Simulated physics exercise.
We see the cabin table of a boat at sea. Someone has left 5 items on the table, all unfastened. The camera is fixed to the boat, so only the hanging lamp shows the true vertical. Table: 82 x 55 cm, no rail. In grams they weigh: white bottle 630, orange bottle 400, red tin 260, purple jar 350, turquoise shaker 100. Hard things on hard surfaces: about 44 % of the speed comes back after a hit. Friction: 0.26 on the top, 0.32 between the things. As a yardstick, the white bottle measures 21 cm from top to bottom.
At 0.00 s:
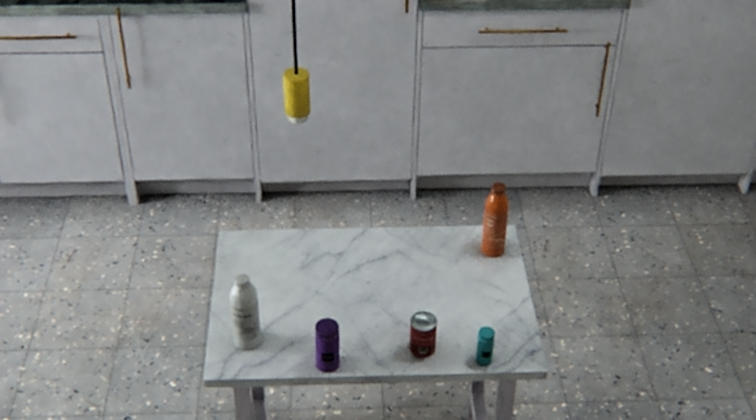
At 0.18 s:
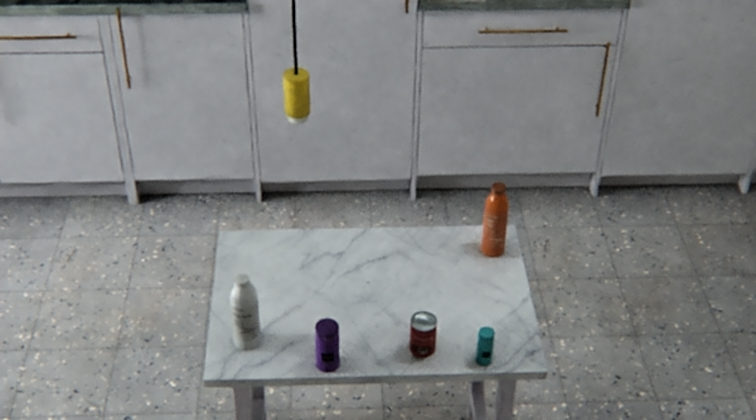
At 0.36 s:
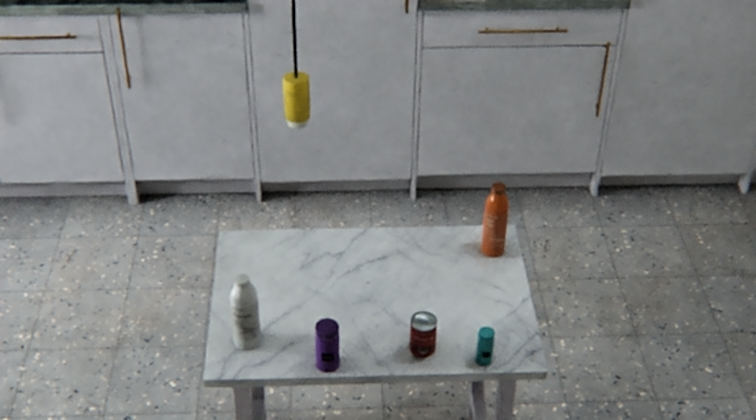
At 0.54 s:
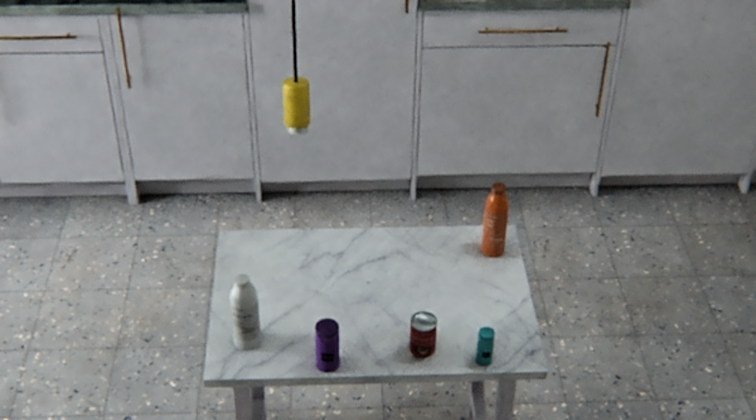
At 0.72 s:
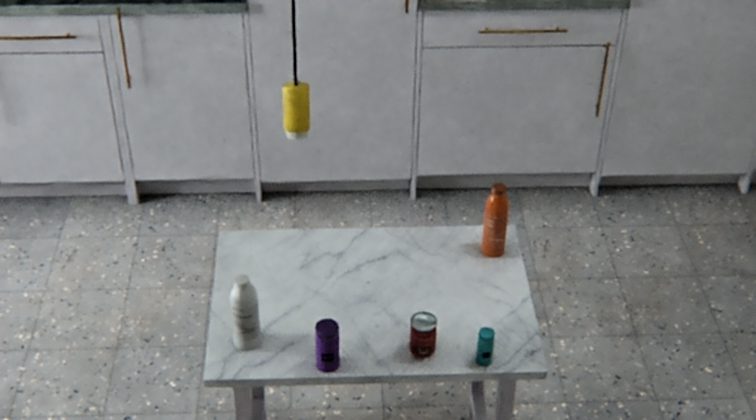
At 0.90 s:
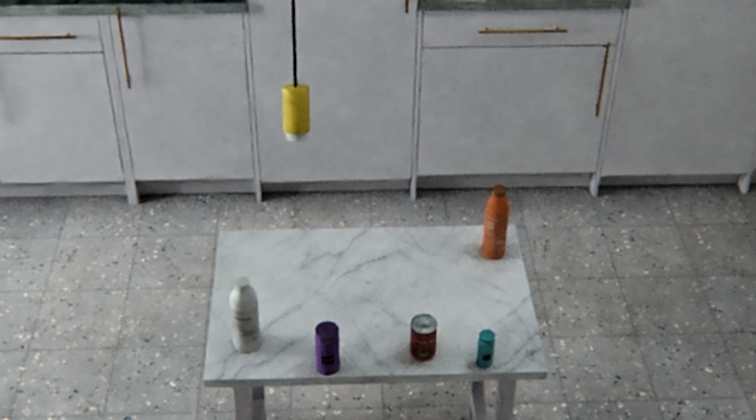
A yellow hanging lamp swings gently nearer, then five containers on a table slip slightly nearer.
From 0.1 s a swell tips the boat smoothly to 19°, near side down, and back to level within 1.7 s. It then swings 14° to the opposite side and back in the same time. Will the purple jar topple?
The purple jar falls over.
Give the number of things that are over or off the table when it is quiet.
4 of them.
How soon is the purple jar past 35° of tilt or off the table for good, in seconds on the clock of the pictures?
At about 1.1 s.
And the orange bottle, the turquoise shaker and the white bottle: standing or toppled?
The orange bottle stays upright; the turquoise shaker topples; the white bottle tips over.
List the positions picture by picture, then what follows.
In the first picture, boat level; purple jar (327, 345); white bottle (245, 310).
In the second picture, boat level; red tin (423, 335); turquoise shaker (485, 346).
In the third picture, boat heeled 4°, near side down; white bottle (245, 310); orange bottle (496, 219).
In the fourth picture, boat heeled 10°, near side down; red tin (423, 335); turquoise shaker (485, 346).
In the fifth picture, boat heeled 16°, near side down; white bottle (245, 310); orange bottle (496, 219).
In the sixth picture, boat heeled 19°, near side down; purple jar (328, 348); red tin (423, 338).
After 1.30 s, boat heeled 12°, near side down; red tin, purple jar and turquoise shaker now off the table; white bottle slid 10 cm; orange bottle slid 10 cm.
After 1.60 s, boat heeled 2°, near side down; white bottle now off the table; orange bottle slid 14 cm.
After 1.80 s, boat level; orange bottle slid 14 cm.
After 2.10 s, boat heeled 4°, far side down; orange bottle slid 14 cm.
At rest (4.0 s), off the table and tipped over, white bottle, purple jar and turquoise shaker; off the table but upright, red tin; not toppled but over 5 cm from the start, orange bottle.
